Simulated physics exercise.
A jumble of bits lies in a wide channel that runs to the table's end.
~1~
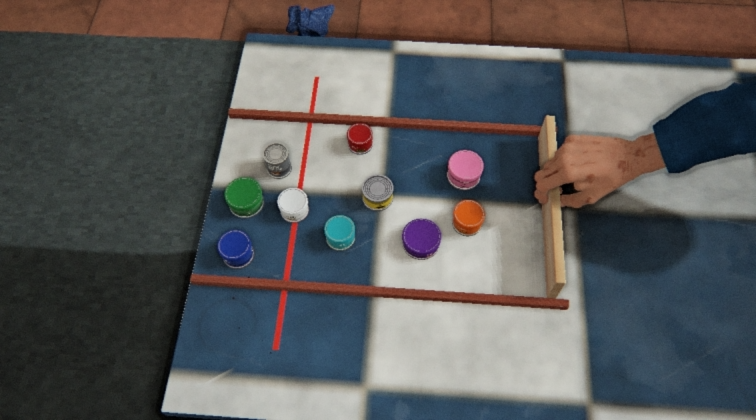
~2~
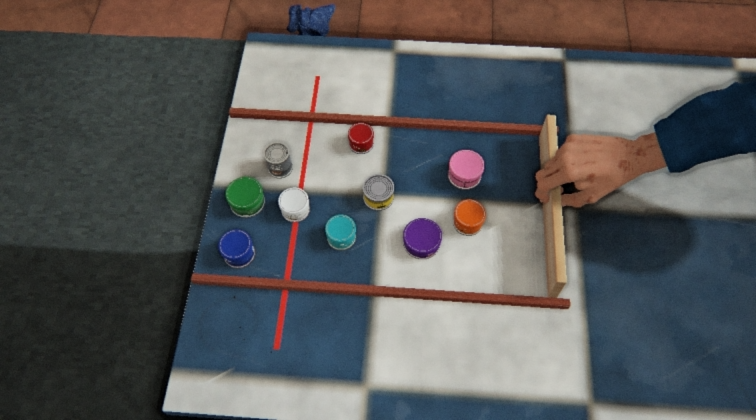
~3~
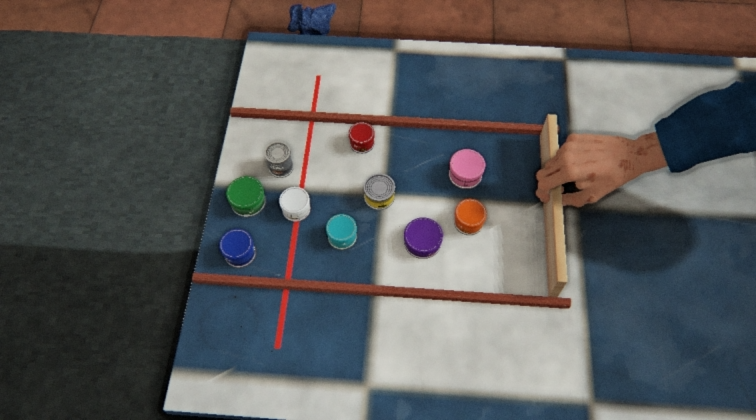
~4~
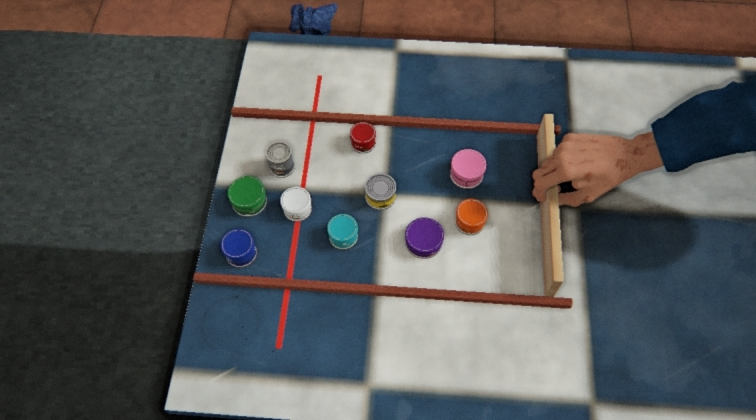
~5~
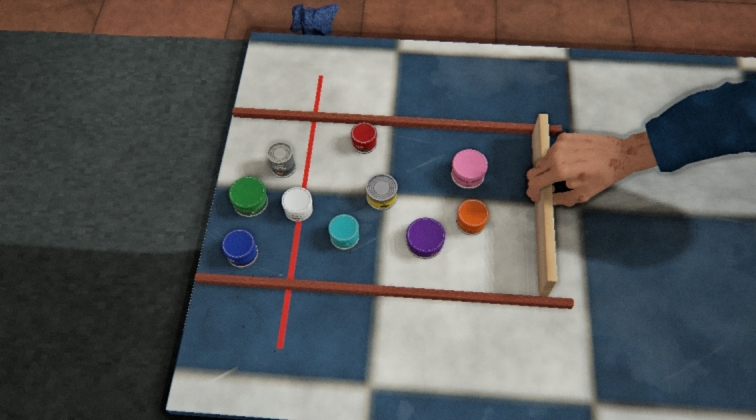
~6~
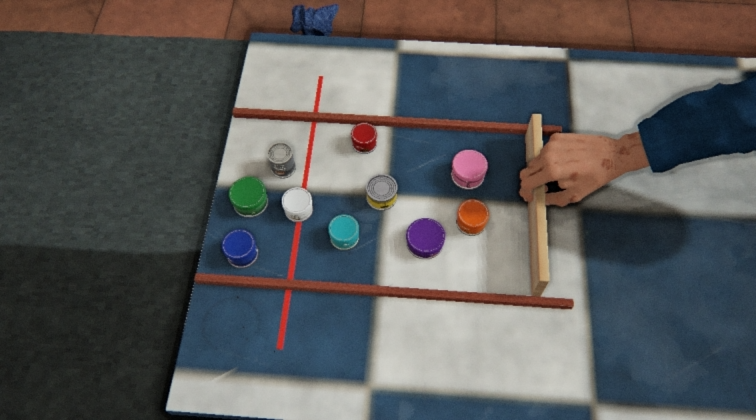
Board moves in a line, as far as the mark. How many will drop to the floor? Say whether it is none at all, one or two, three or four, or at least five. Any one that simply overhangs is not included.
I would say none at all.
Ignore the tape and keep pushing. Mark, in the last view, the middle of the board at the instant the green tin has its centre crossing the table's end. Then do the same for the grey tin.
The middle is at (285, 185) when it's the green tin, and at (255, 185) when it's the grey tin.
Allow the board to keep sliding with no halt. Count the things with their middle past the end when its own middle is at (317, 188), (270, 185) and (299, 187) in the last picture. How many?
Respectively 0, 1 and 0.
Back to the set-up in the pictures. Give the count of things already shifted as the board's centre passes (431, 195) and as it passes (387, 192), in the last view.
I make it 3 at the first spot and 5 at the other.
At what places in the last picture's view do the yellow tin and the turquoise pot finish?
Yellow tin: About (289, 182); turquoise pot: About (248, 223).
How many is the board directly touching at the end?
Well, it touches 5.
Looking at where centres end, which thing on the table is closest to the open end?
That'd be the green tin, foremost of the lot.
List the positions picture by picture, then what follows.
The first picture shows green tin (245, 198); blue pot (236, 250); grey tin (278, 161); board (551, 203); tape (299, 198).
The second picture shows blue pot (237, 249); orange tin (469, 218).
The third picture shows grey tin (279, 160); turquoise pot (342, 232).
The fourth picture shows green tin (248, 197); yellow tin (381, 192).
The fifth picture shows blue pot (241, 249); red tin (364, 138).
The sixth picture shows green tin (249, 197); blue pot (240, 249); grey tin (282, 161); board (536, 202); tape (303, 197).
Soon after, none off yet; green tin at rest near (249, 197); blue pot at rest near (240, 249); grey tin at rest near (282, 161).
In the end, the number that fall off is zero.
